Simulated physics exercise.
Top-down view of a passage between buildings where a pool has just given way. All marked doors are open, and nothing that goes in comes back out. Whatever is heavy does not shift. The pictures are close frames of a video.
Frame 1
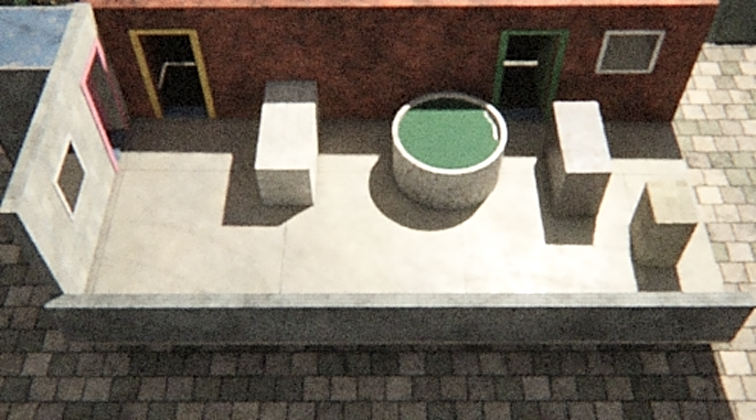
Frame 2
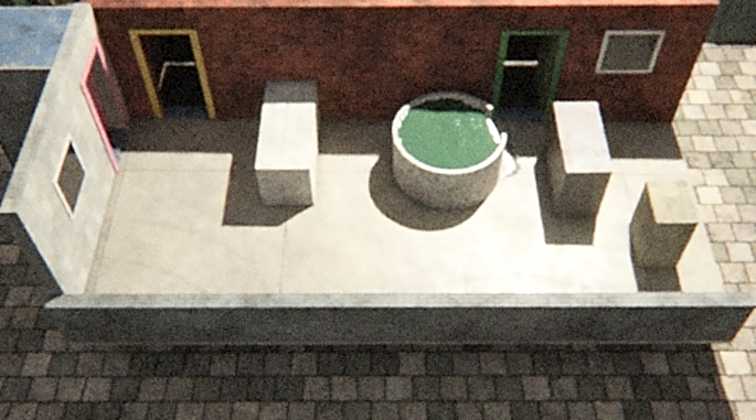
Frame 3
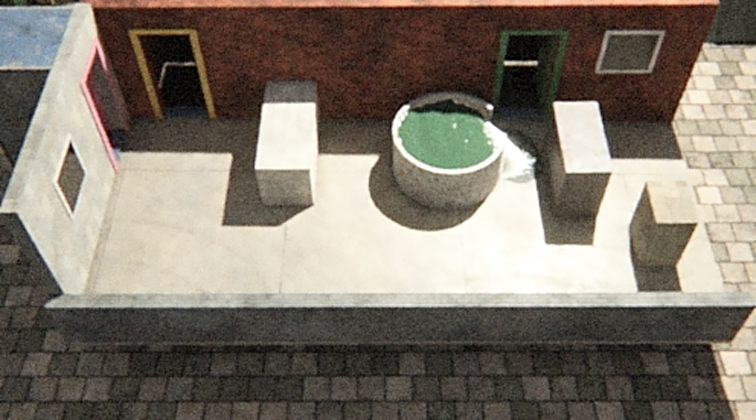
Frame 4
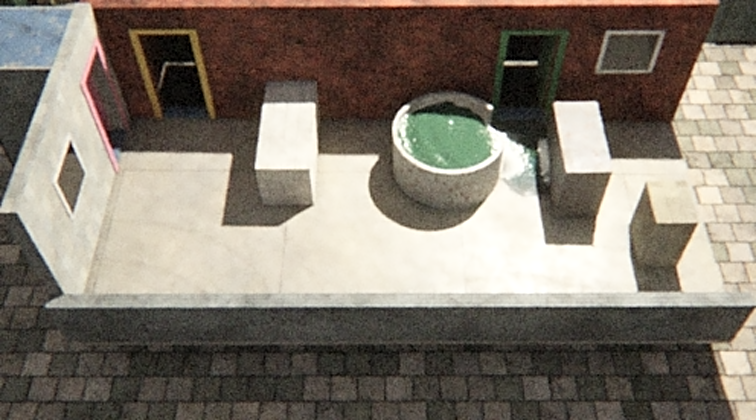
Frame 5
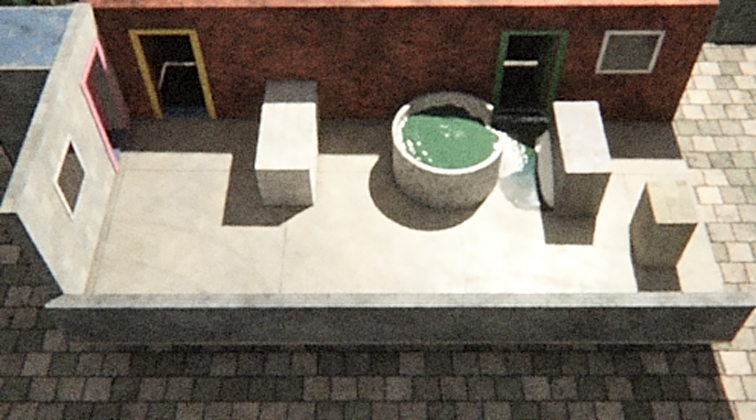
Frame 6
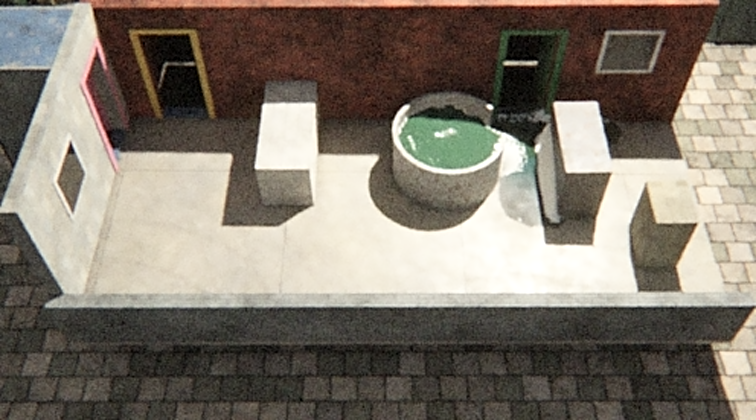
The footage shows a walled passage with pale blocks and a round pool of green water, first still, then pouring from its right side, spreading across the floor to a nearby block and around its base.
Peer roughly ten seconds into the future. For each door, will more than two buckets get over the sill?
The pink door: No, two or fewer; the yellow door: No, two or fewer; the green door: Yes, more than two.
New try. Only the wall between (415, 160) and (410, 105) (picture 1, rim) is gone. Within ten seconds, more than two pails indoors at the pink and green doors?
In short: Pink falls short, green falls short.
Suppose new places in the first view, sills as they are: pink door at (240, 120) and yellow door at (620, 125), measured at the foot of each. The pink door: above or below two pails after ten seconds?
Pink: Falls short.
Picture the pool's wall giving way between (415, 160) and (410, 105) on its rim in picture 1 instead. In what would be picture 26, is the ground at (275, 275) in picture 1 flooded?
There: Awash.
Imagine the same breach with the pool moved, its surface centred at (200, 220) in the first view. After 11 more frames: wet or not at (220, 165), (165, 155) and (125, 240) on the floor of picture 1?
Bone-dry, bone-dry, bone-dry.
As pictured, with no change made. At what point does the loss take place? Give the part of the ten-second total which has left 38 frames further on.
About 75 per cent.
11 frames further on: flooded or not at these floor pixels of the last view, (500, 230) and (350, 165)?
Point one: Swamped. Point two: Unflooded.
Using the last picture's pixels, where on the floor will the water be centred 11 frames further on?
Near (490, 178).
A moment on, water covers 20 % of the floor; the pink door not reached, the yellow door not reached, the green door over two buckets in.
Next, water covers 30 % of the floor; the pink door not reached, the yellow door not reached, the green door far over two buckets in.
Then, water covers 40 % of the floor; the pink door not reached, the yellow door not reached, the green door far over two buckets in.
Later, water covers 60 % of the floor; the pink door not reached, the yellow door not reached, the green door far over two buckets in.
In the end, water covers 65 % of the floor; the pink door not reached, the yellow door not reached, the green door far over two buckets in.
